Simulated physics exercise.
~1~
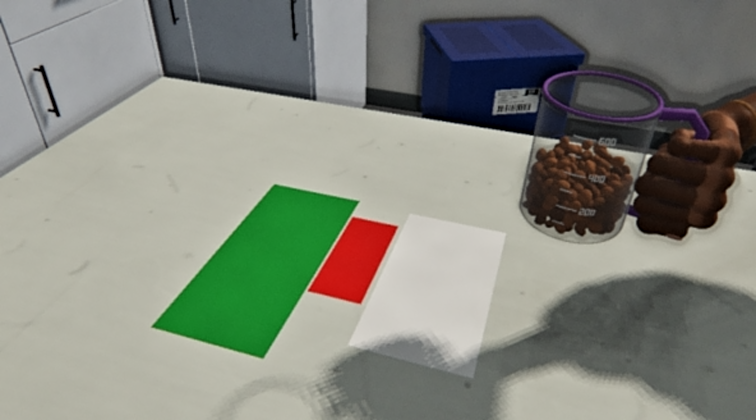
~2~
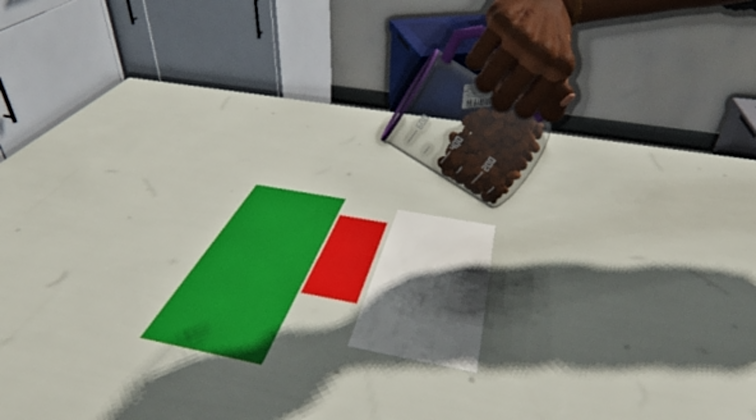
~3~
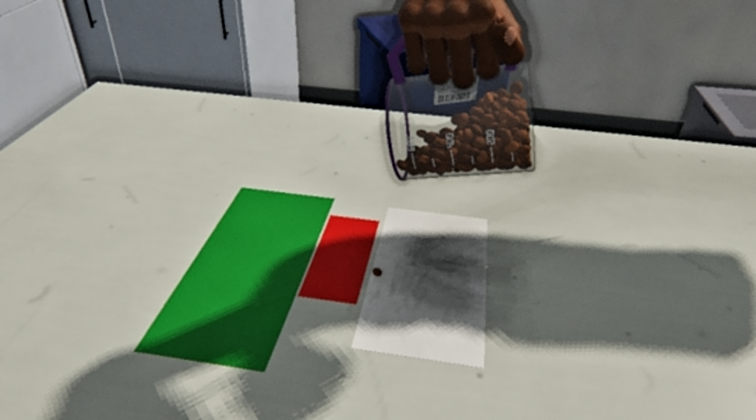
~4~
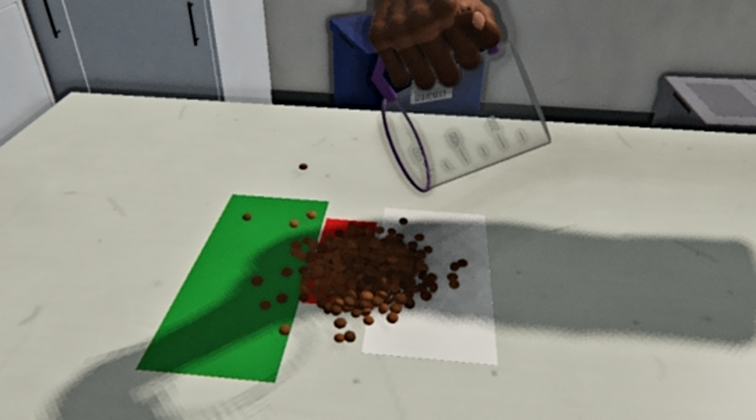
The footage shows a hand lifting a clear jug of brown kibble from the right of a table with green, red and white mats, moving it left and tipping it until the pieces pour out, heaped mostly over the red and white mats, with a few scattered on the green.
